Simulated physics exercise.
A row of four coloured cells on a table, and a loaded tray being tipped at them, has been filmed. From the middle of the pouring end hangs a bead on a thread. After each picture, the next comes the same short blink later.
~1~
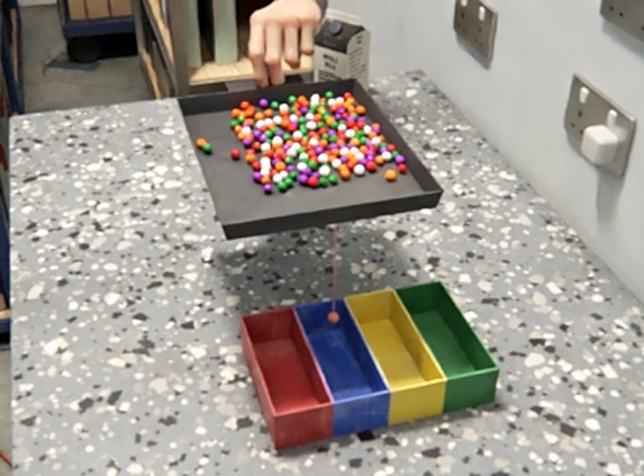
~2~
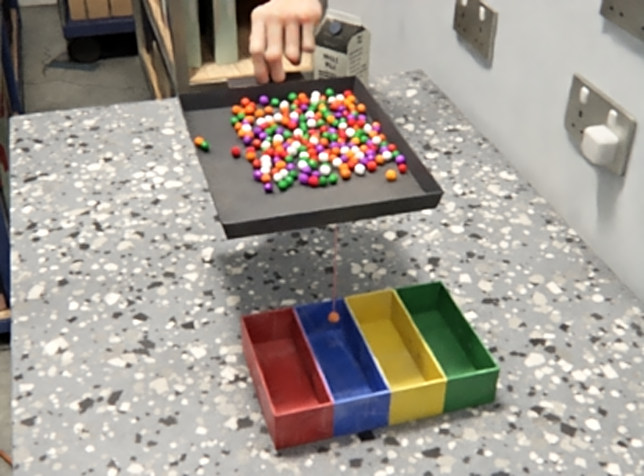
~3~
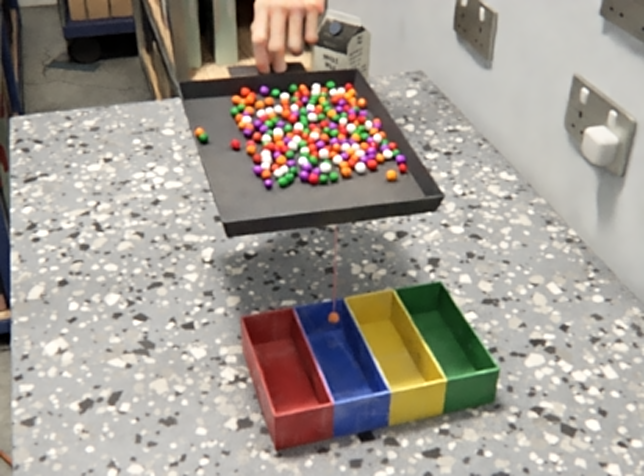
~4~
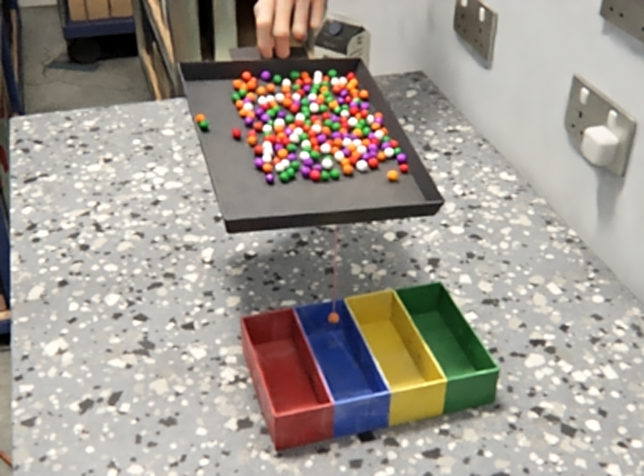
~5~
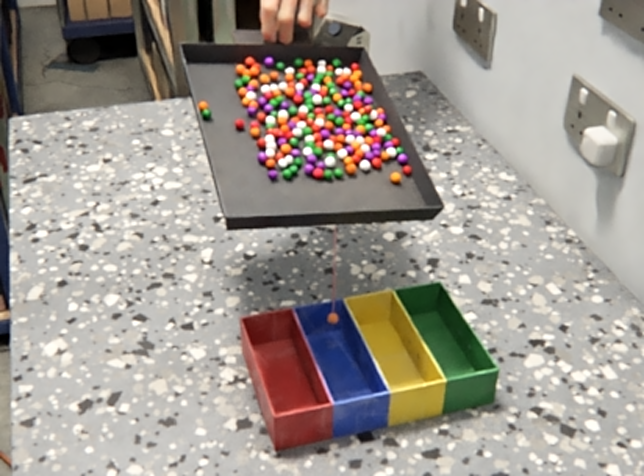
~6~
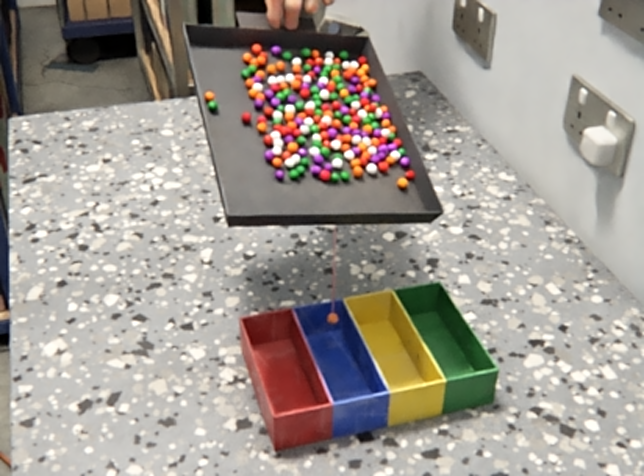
A hand raises the far side of a tray of colourful beads above four coloured cells.
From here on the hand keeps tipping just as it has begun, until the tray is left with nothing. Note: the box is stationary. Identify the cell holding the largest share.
Largest share: Green.
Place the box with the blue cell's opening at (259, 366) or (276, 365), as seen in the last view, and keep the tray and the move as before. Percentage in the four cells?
First placement near 0 percent, second near 10 percent.
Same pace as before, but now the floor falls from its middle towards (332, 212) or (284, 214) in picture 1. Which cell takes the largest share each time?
The cell in yellow, then red.
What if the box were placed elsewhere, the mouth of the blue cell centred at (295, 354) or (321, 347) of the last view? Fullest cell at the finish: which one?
Try 1 - that green cell; try 2 - green.
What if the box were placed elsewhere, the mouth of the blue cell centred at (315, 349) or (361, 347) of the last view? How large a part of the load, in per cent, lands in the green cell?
First try: Roughly 80 per cent; second try: Roughly 30 per cent.
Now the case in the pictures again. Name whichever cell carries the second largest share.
Second is the yellow one.
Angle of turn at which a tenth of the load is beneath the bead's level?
I'd say it is tilted about 70°.
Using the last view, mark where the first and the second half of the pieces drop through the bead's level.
Initially about (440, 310); subsequently about (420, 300).
Just after the last frame, tray tipped steeply; the larger part on the tray; about a tenth in the green cell; just a few in the yellow cell; about a tenth falling or outside the box.
A moment on, tray tipped past a quarter turn; about a tenth on the tray; roughly two thirds in the green cell; roughly a quarter in the yellow cell; about a tenth falling or outside the box.
Further on, tray tipped past a quarter turn; the larger part in the green cell; roughly a quarter in the yellow cell; just a few in the blue cell; just a few falling or outside the box.
When it is over, tray tipped past a quarter turn; the larger part in the green cell; roughly a quarter in the yellow cell; just a few in the blue cell; not one in the red cell; just a few outside the box.
